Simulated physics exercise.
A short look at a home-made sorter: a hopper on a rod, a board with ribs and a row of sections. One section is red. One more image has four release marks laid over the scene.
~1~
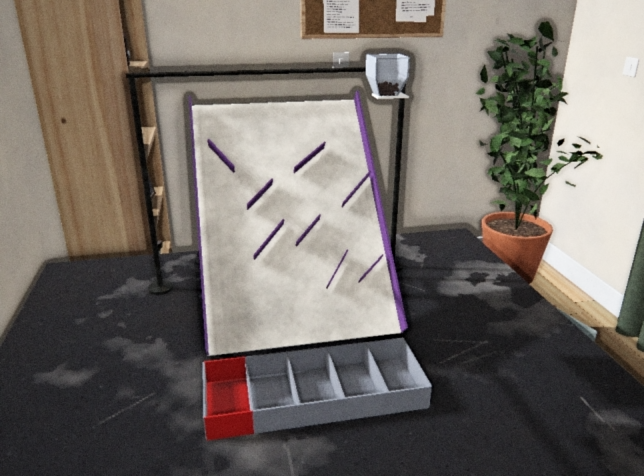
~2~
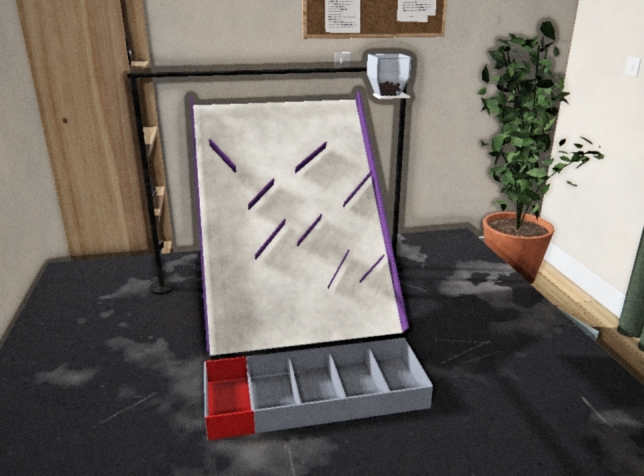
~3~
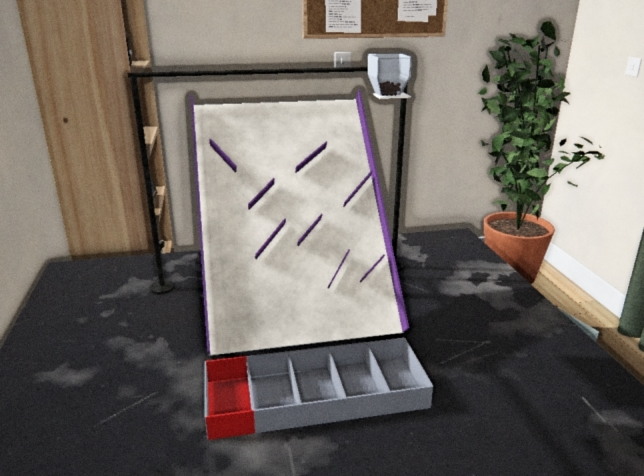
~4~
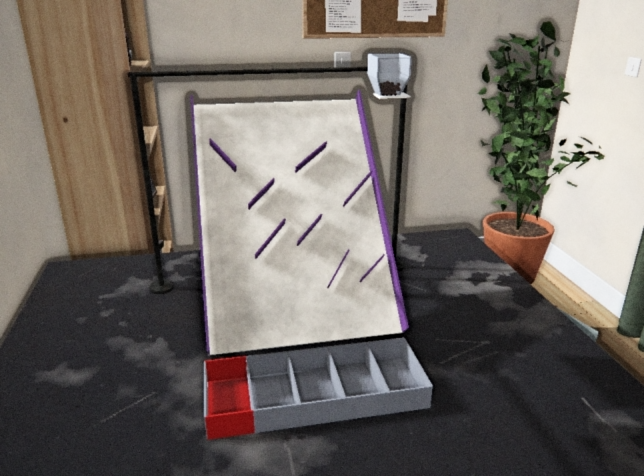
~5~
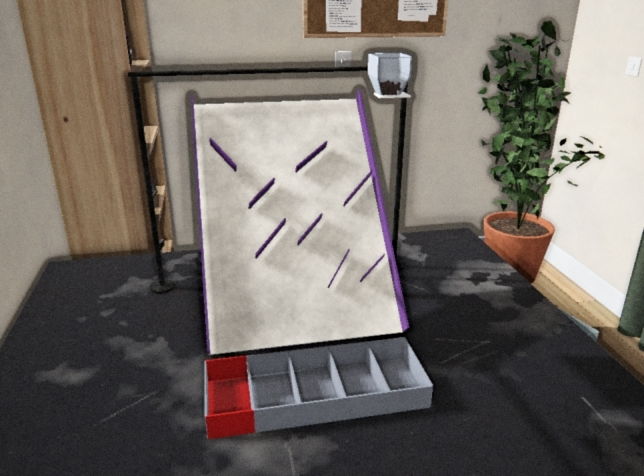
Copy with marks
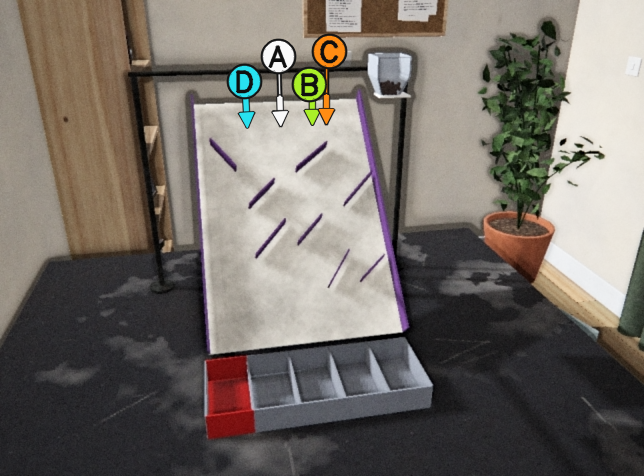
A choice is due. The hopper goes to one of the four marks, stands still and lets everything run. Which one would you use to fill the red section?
Mark D.
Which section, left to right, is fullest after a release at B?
The first.
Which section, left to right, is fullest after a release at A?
The first.
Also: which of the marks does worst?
Here it is mark C.
On the marked copy, mark A meets the board at (280, 120); mark B meets the board at (312, 119); mark C meets the board at (326, 118); mark D meets the board at (247, 122).
With A, close to half in the red section, close to half in other sections.
With B, close to two thirds in the red section, close to a third in other sections.
With C, close to a third in the red section, close to two thirds in other sections.
With D, all but a few in the red section, a small share in other sections.
